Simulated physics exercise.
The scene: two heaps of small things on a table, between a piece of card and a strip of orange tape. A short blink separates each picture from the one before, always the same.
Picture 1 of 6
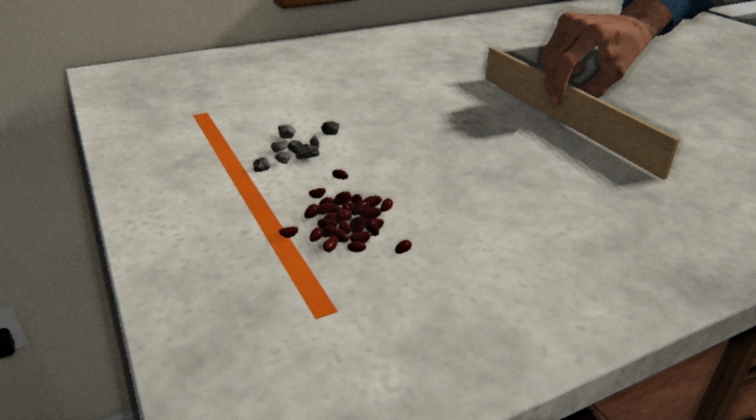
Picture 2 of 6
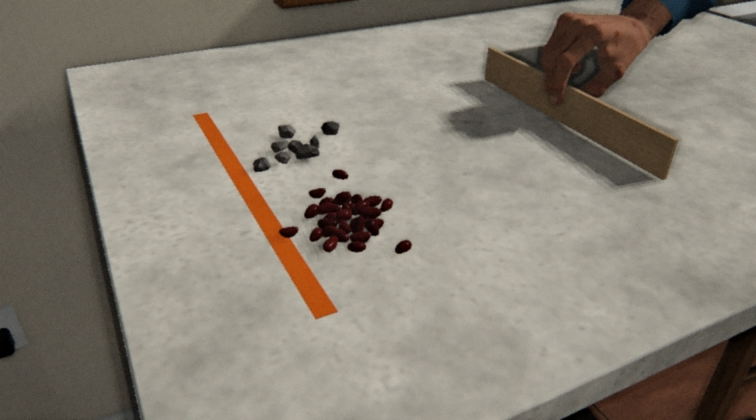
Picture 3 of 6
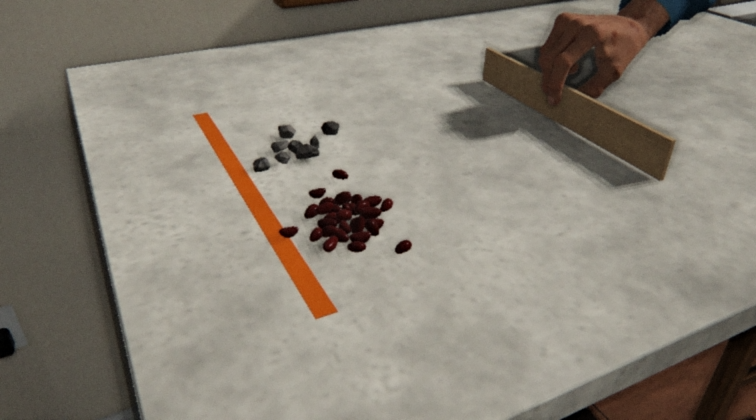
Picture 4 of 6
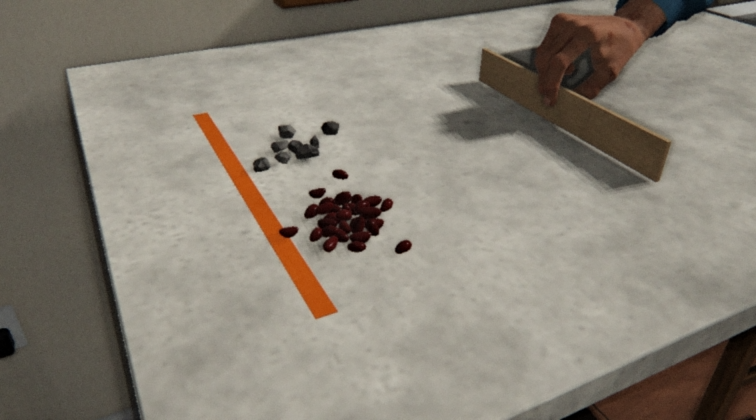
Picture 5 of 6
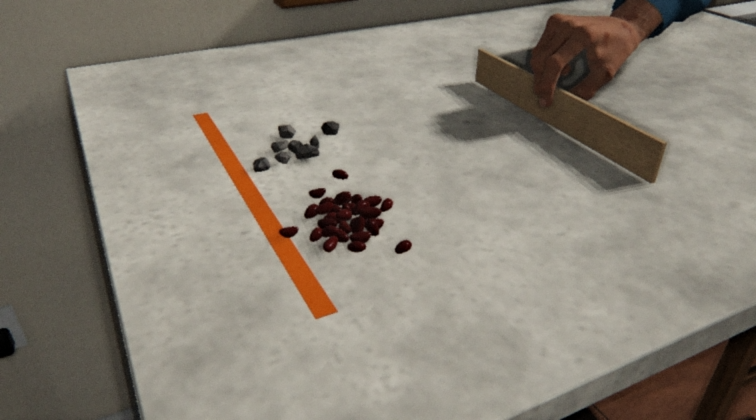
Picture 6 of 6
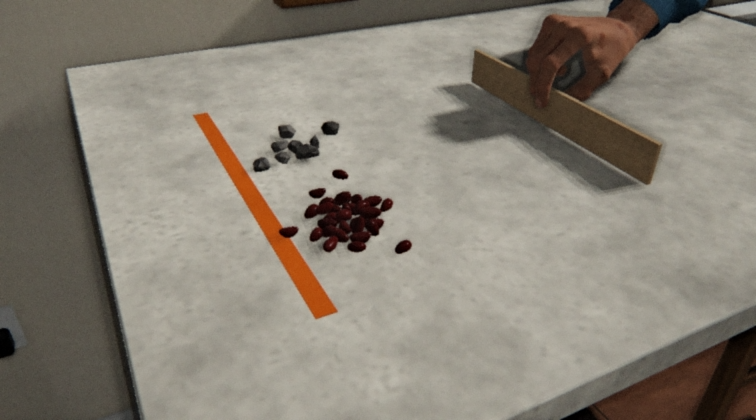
A hand in a blue sleeve holds a tan, board-like piece of card upright at the upper right of a pale mottled tabletop, seen from above at an angle. Dark red kidney beans lie in a nearer heap and grey bits of gravel in a smaller one behind, beside an orange tape strip on the left. The hand slides the card slightly leftward, while both heaps and the camera stay still.
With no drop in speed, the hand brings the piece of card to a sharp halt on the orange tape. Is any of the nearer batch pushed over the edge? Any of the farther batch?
The nearer batch does not fall; the farther batch does not fall.
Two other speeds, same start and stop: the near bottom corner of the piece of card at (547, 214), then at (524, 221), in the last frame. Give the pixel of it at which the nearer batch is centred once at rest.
Near (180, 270) in the first try and near (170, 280) in the second.
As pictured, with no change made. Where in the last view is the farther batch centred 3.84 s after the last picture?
Its centre lies close to (208, 167) in the last picture.
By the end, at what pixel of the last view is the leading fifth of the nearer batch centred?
Around (218, 251).
Then, 1.77 s after the last picture, piece of card still moving, near (410, 118); nearer batch all on the table, its front near (289, 233); farther batch all on the table, its front near (261, 164).
Then, 3.56 s after the last picture, piece of card stopped at the orange tape; nearer batch all on the table, its front near (204, 255); farther batch all on the table, its front near (185, 183).
At rest, piece of card stopped at the orange tape; nearer batch all on the table, its front near (204, 255); farther batch all on the table, its front near (185, 183).
